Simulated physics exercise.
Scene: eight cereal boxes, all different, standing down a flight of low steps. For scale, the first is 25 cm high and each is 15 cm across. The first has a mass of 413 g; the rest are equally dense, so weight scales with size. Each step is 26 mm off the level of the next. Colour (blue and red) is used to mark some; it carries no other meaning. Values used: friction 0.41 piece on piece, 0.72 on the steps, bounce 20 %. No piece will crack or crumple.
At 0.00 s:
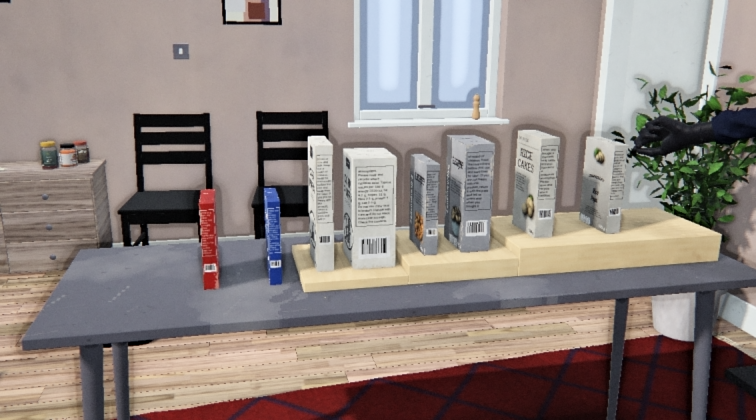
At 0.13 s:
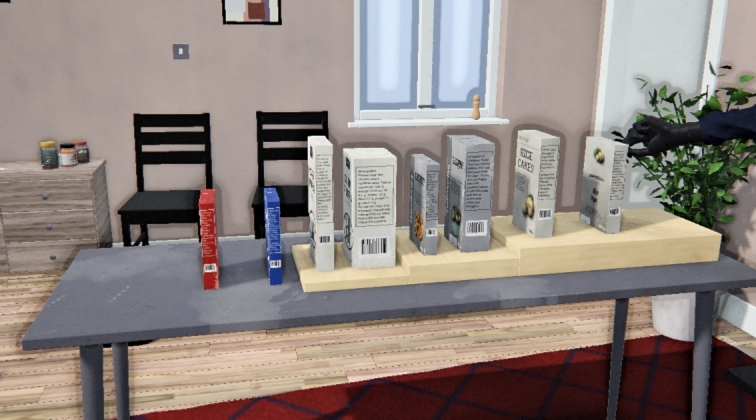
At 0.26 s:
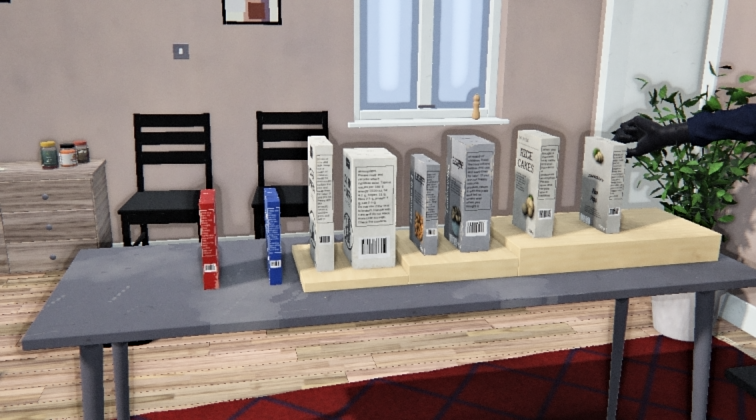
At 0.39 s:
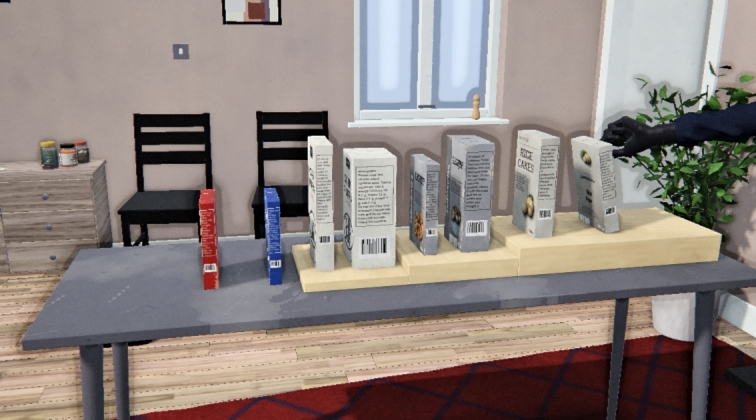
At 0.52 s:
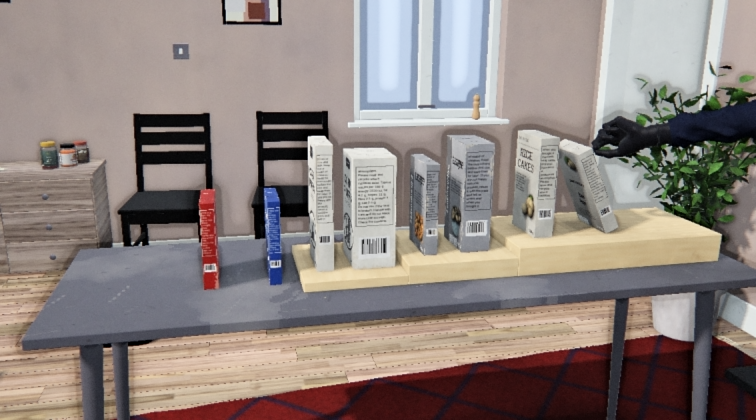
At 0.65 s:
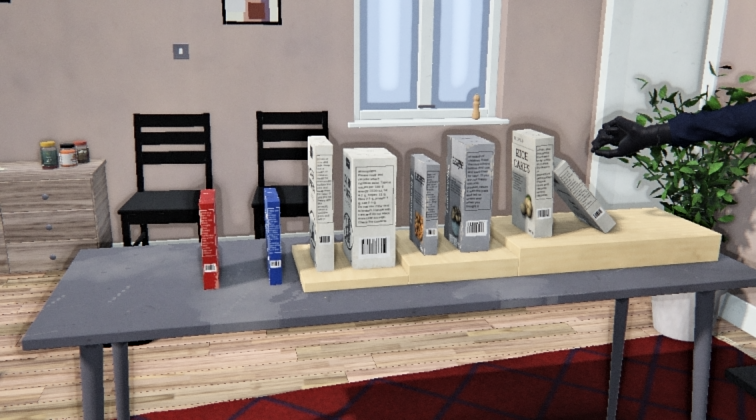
A dark-gloved hand pushing the rightmost box in a stepped row leftward, the box tilting over and leaning against its neighbour.
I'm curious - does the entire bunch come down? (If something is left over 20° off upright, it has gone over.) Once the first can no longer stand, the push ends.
Yes, I expect each one to topple.
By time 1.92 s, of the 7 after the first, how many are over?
Number at that point: 7 in total.
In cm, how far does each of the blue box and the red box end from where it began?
Blue 10 cm, red 20 cm.
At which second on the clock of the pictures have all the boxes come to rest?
At around 2.0 s.
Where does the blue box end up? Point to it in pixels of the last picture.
Check around (223, 264) in the last image.
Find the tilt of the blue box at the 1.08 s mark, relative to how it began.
It's at some 0 degrees.
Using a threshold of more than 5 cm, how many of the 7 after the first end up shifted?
Total tallied: 7.
After 1.08 s, 1 of the 7 other boxes over.
After 1.66 s, 5 of the 7 other boxes over.
After 1.92 s, 7 of the 7 other boxes over; blue box leaning 69°; red box leaning 54°.
At rest (2.4 s), 7 of the 7 other boxes over; red box lying flat; blue box lying flat. Not one is left standing. As the last picture would show them, middles, red box near (156, 276), blue box near (224, 264).
